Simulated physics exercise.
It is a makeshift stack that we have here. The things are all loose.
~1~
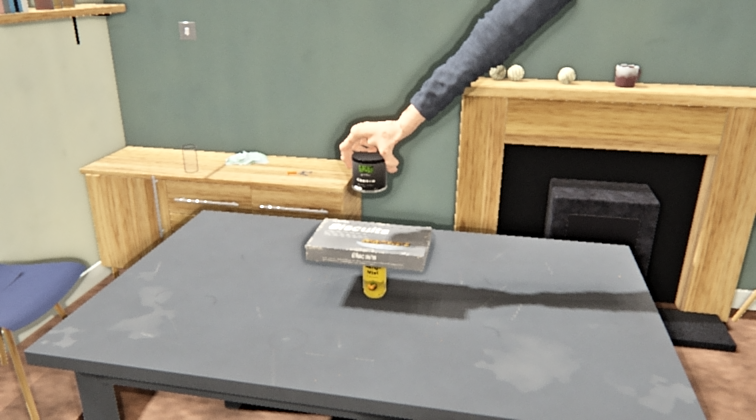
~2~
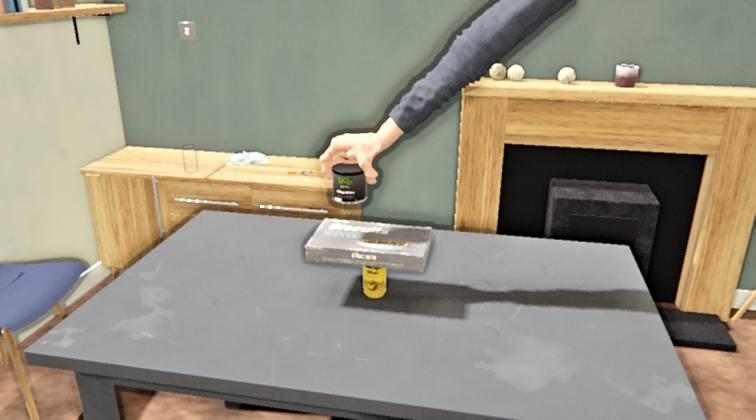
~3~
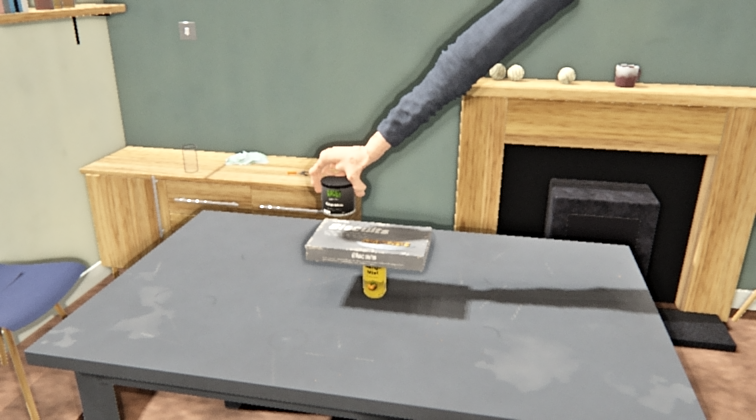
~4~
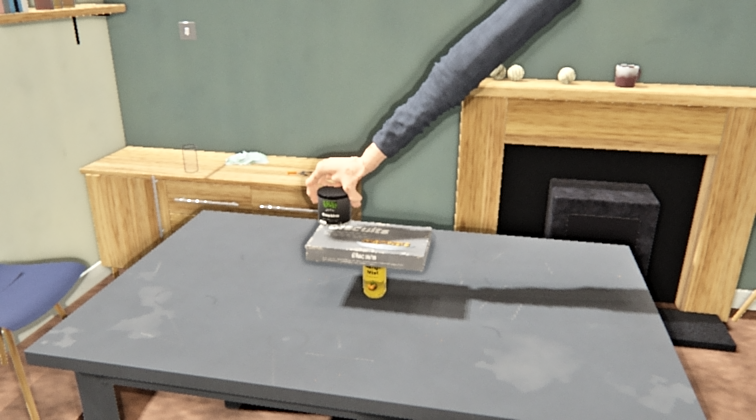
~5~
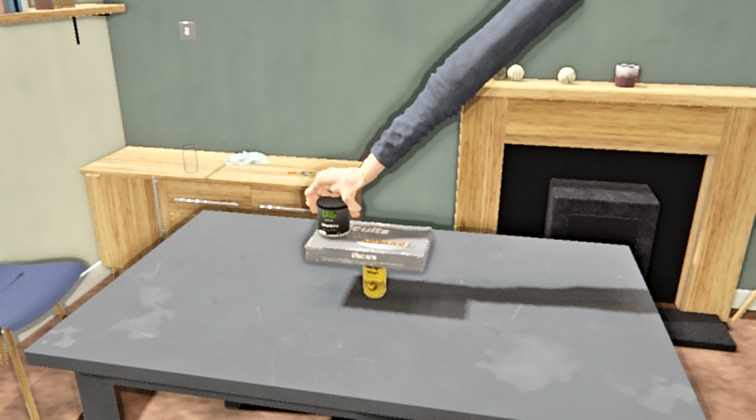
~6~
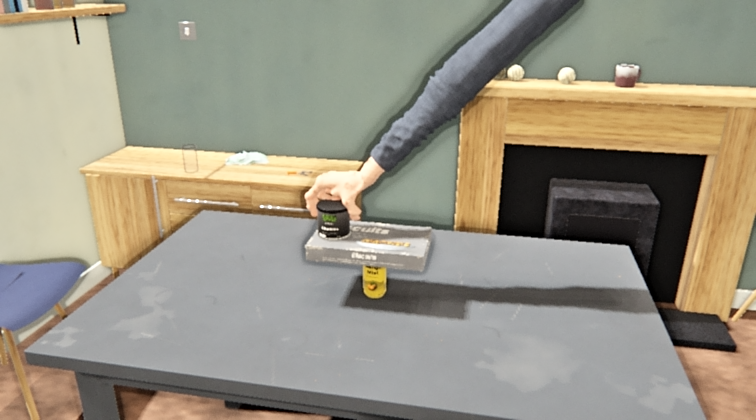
A hand lowers a black tin leftward and down onto a grey packet's left side.
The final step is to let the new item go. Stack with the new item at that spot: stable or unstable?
Unstable.
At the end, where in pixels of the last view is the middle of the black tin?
Around (272, 275).
Then, 0.50 s on from there, black tin now fallen; grey packet turned 63° from how it was put.
Then, 0.80 s on from there, grey packet now fallen; yellow can on its side.
In the end, fallen, grey packet, yellow can and black tin. At the end, from the last picture's camera, black tin near (272, 275). The stack comes apart.
